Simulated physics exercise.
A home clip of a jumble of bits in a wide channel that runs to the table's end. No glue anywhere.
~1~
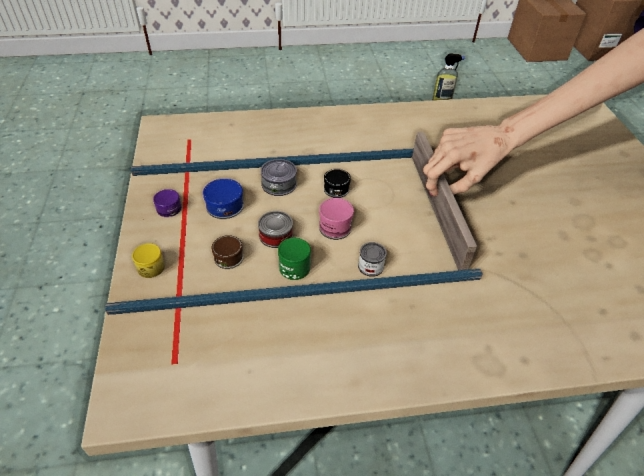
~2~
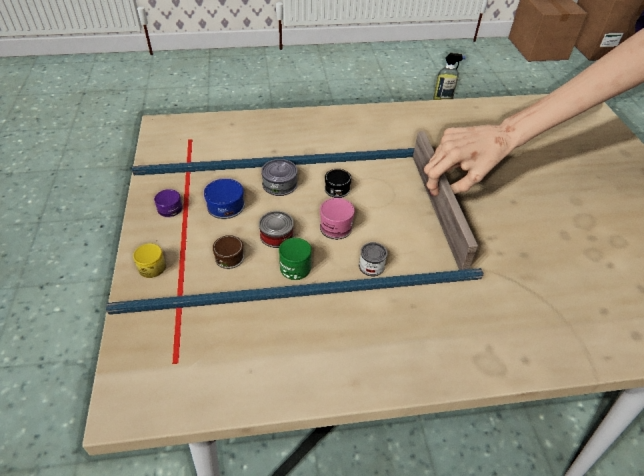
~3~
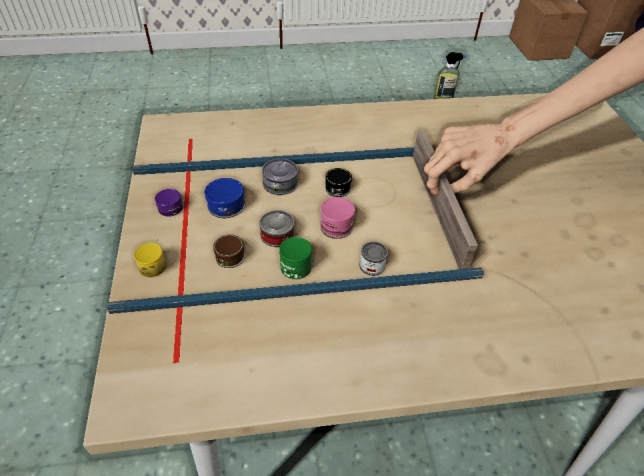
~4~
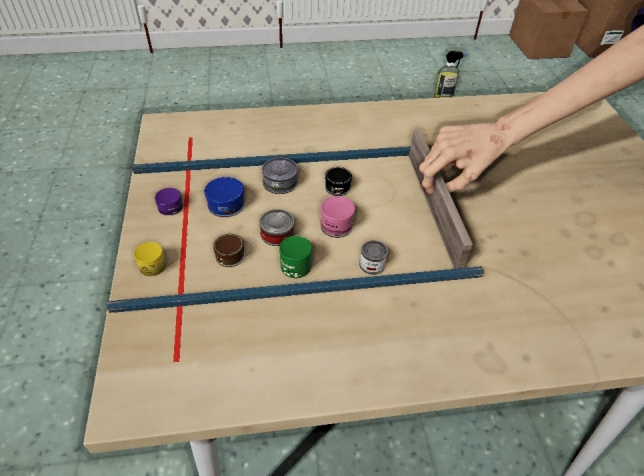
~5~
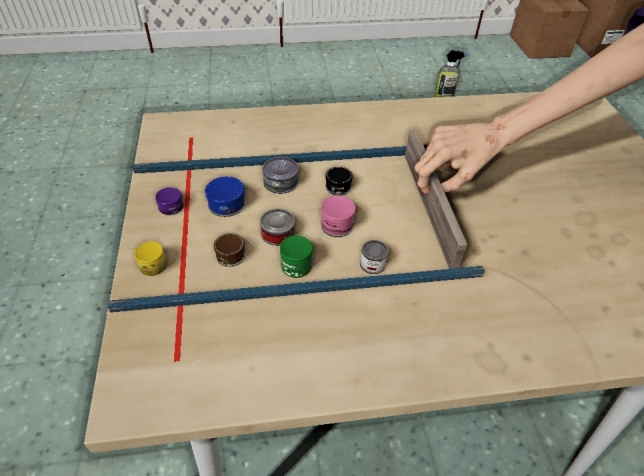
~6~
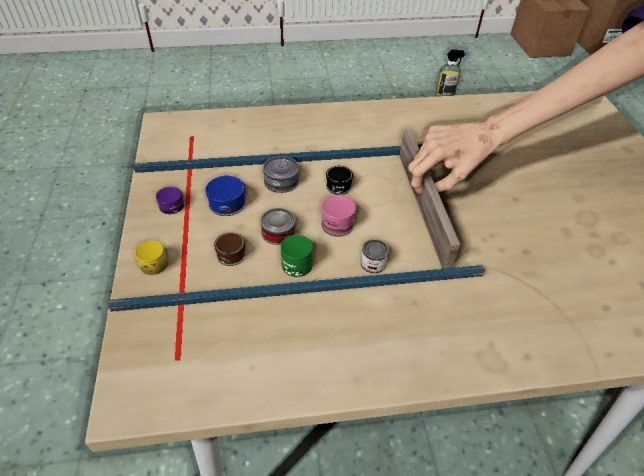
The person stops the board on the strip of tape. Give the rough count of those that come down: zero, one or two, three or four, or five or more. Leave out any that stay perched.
As it turns out, the number that fall off is one or two.
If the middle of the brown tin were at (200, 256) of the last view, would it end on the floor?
From there it stays on.
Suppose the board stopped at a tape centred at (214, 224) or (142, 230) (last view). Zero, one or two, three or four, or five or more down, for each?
Taking them in turn, not one; at least five.
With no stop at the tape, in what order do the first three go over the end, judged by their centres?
The order is the yellow tub, then the purple tub, then the brown tin.
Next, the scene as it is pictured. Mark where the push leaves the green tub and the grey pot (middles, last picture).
The green tub at (138, 274), the grey pot at (170, 175).
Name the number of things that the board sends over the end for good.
The count is 2.
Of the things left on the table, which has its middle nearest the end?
The brown tin ends nearest.
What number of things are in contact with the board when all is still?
4 of them.
Soon after, none off yet; yellow tub at rest near (152, 258); purple tub at rest near (170, 201); blue tin at rest near (226, 196).
Then, none off yet; yellow tub at rest near (152, 258); purple tub at rest near (170, 201); blue tin moving near (219, 198).
At rest, the number that fall off is one or two; fallen, purple tub and yellow tub.
